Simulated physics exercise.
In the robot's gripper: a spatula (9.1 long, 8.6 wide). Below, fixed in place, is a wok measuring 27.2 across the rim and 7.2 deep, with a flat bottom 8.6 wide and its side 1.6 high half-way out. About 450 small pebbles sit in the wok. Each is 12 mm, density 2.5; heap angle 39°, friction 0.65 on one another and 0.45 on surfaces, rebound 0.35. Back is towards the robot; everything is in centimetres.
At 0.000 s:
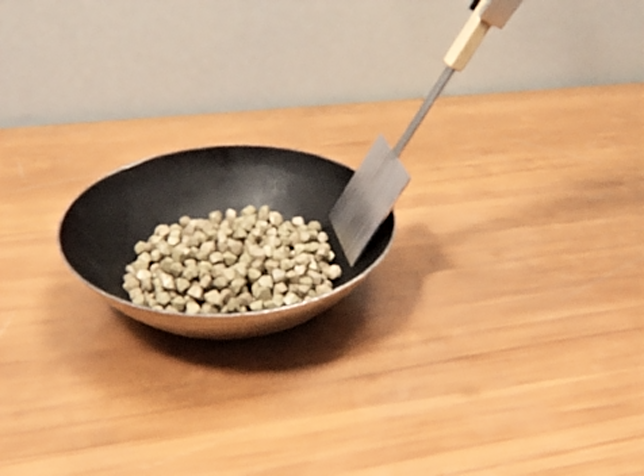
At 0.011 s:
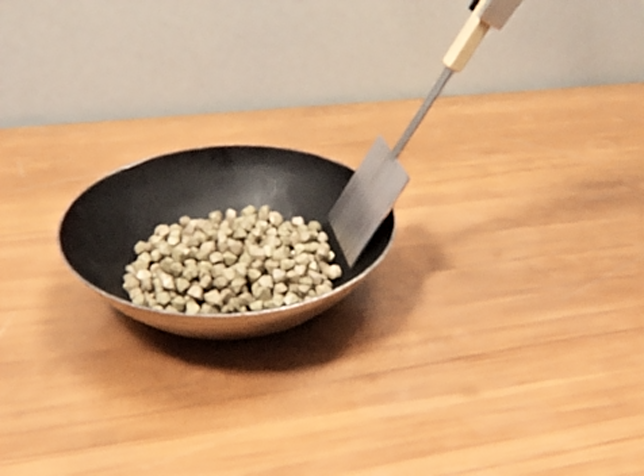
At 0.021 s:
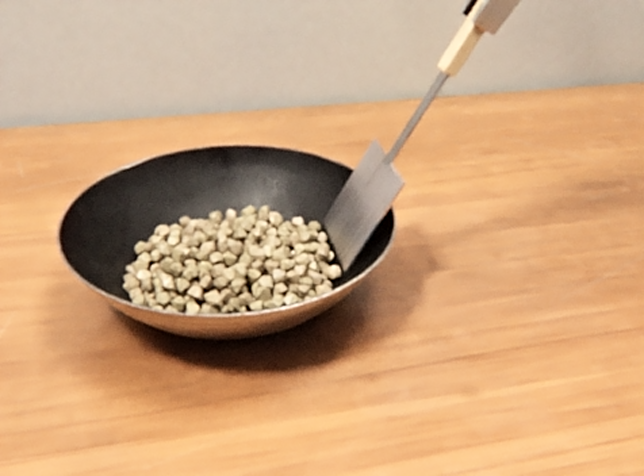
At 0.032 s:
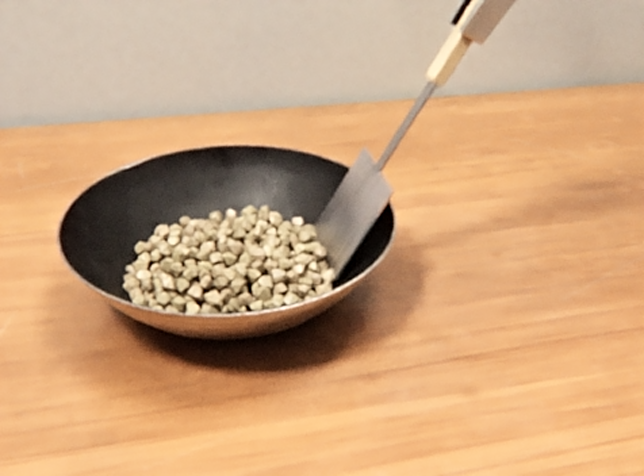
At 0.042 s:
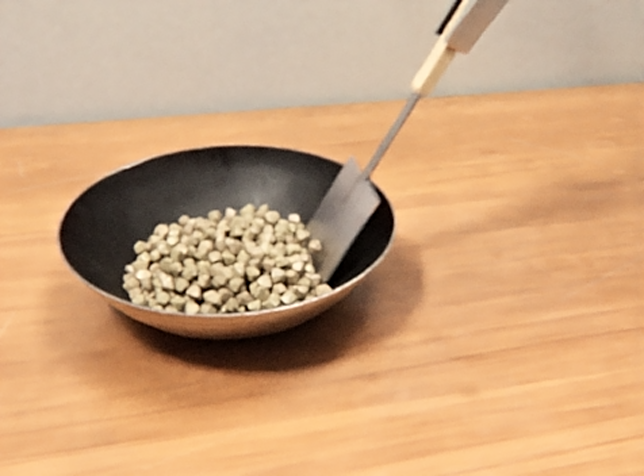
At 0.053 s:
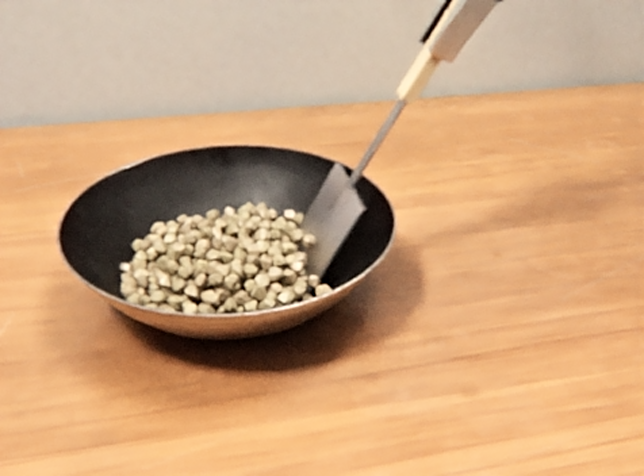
A metal spatula with a pale handle section, held from the upper right, moves down and left inside a dark wok on a wooden table, pressing against the right edge of a pile of small pebbles and nudging them slightly.
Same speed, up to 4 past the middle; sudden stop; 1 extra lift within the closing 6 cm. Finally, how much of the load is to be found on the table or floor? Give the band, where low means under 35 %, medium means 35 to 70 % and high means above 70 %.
Band: Low.
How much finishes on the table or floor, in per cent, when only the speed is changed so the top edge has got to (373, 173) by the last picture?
About 0 percent.
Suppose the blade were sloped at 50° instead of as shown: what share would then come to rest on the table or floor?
Then roughly 5 percent.
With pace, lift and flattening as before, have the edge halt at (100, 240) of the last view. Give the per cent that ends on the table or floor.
Roughly 60 per cent.
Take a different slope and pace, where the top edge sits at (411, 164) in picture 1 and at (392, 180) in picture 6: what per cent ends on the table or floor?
0 %.
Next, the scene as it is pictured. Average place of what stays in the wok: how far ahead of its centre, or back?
I'd say close to 5.5 cm toward the front.
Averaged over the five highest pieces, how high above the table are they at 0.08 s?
They are near 6 cm up.
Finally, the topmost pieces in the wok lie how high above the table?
Close to 8.5 centimetres high.
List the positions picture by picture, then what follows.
In the first frame, the spatula top edge at (395, 155), sloping 60°; upper third of the load around (231, 256), from x 130 to 335, top at y 210; 452 in the wok.
In the second frame, the spatula top edge at (394, 156), sloping 60°; upper third of the load around (231, 256), from x 130 to 335, top at y 210.
In the third frame, the spatula top edge at (389, 160), sloping 60°; upper third of the load around (231, 256), from x 130 to 335, top at y 210.
In the fourth frame, the spatula top edge at (378, 168), sloping 60°; upper third of the load around (230, 256), from x 130 to 330, top at y 210.
In the fifth frame, the spatula top edge at (365, 177), sloping 60°; upper third of the load around (232, 255), from x 130 to 325, top at y 210.
In the sixth frame, the spatula top edge at (350, 185), sloping 60°; upper third of the load around (231, 255), from x 130 to 330, top at y 210; 452 in the wok.
After 0.08 s, sloping 60°, highest piece 6 above the table; 452 in the wok.
After 0.10 s, sloping 60°, highest piece 8 above the table; 452 in the wok.
After 0.32 s, sloping 60°, highest piece 8 above the table; 408 in the wok, 7 on the table or floor, 37 on the blade or in flight.
After 1.37 s, sloping 60°, highest piece 8 above the table; 408 in the wok, 44 on the table or floor.
In the end, 408 in the wok, 44 on the table or floor. That is 10 % on the table or floor.
